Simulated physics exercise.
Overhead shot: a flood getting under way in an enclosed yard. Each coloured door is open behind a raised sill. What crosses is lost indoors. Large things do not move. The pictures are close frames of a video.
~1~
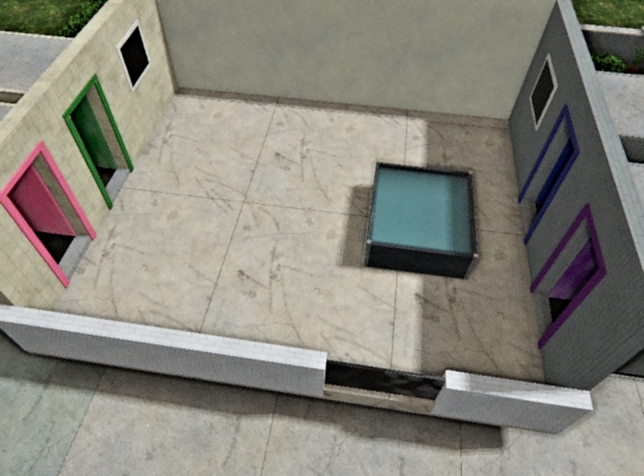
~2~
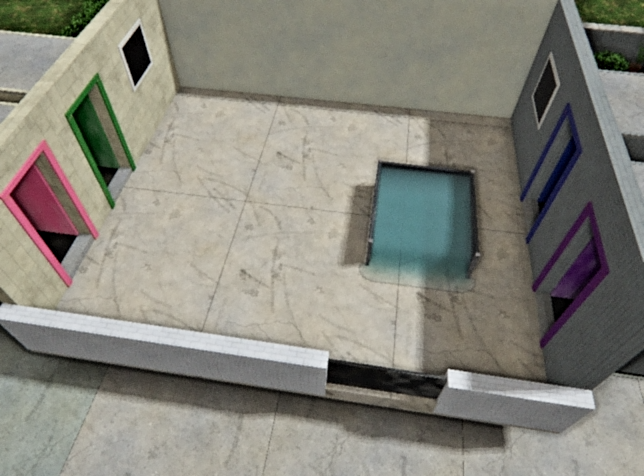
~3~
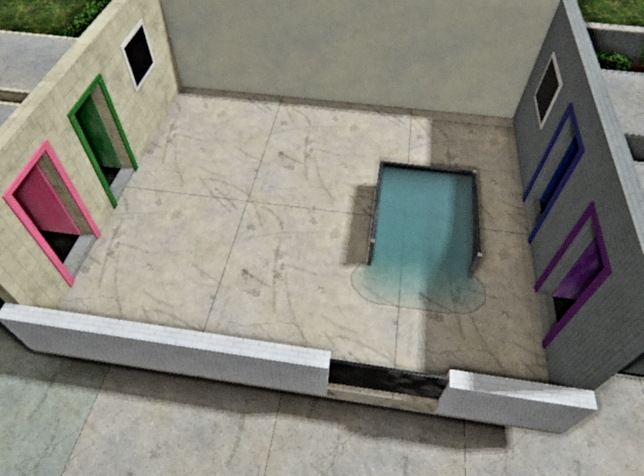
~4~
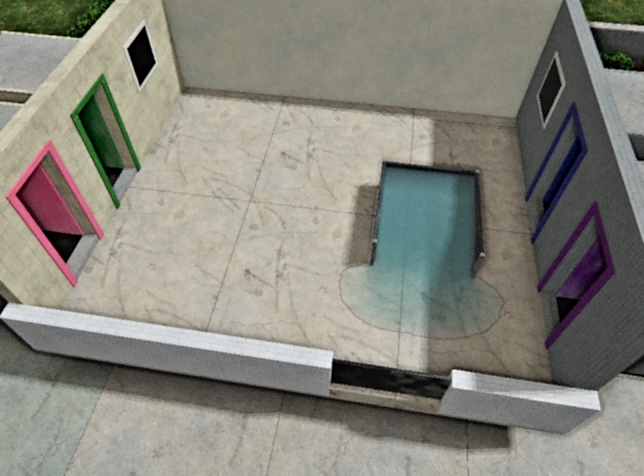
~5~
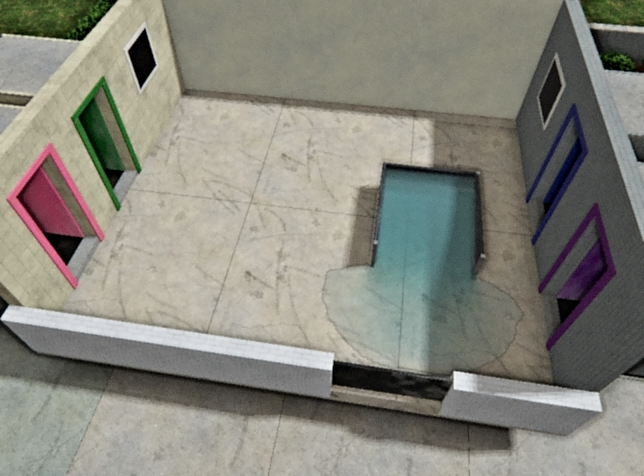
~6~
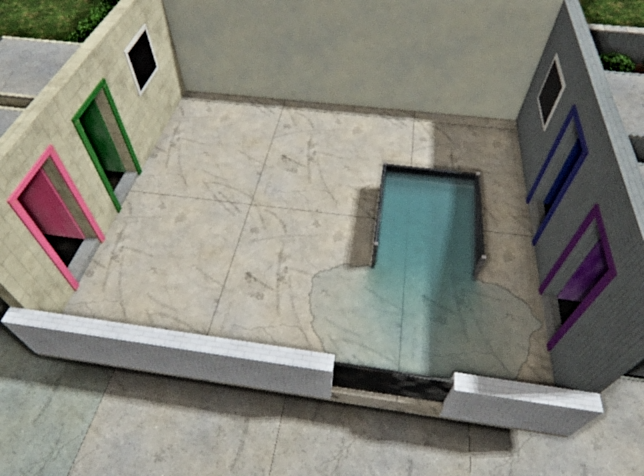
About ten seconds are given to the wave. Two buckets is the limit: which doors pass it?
Result: The green door is going to allow two buckets or less; the blue door is going to allow two buckets or less; the purple door is going to allow over two buckets; the pink door is going to allow two buckets or less.
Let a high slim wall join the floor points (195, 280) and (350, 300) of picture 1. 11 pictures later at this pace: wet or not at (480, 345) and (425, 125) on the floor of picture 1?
In that order: Wet, dry.
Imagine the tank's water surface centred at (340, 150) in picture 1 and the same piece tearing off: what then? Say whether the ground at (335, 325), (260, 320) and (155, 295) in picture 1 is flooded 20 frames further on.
First spot swamped, second swamped, third swamped.
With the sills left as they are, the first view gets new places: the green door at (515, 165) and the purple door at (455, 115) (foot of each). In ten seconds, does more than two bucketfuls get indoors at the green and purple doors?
Well, the green one stays short of the threshold, and the purple one crosses the threshold.
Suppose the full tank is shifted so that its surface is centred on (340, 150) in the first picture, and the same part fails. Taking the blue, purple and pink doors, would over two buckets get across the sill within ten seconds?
One by one: The blue one falls short, the purple one overshoots it, the pink one falls short.
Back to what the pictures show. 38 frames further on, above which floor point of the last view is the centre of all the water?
Near pixel (320, 258).
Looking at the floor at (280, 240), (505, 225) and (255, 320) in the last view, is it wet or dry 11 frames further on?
Result, as listed: Not wetted / not wetted / wetted.
A moment on, water covers 15 % of the floor; the green door not reached, the blue door not reached, the purple door wet at the sill, nothing in, the pink door not reached.
Next, water covers 20 % of the floor; the green door not reached, the blue door not reached, the purple door wet at the sill, nothing in, the pink door not reached.
Then, water covers 40 % of the floor; the green door not reached, the blue door wet at the sill, nothing in, the purple door over two buckets in, the pink door wet at the sill, nothing in.
Later, water covers 60 % of the floor; the green door wet at the sill, nothing in, the blue door wet at the sill, nothing in, the purple door over two buckets in, the pink door under two buckets in.
In the end, water covers 85 % of the floor; the green door wet at the sill, nothing in, the blue door wet at the sill, nothing in, the purple door over two buckets in, the pink door under two buckets in.
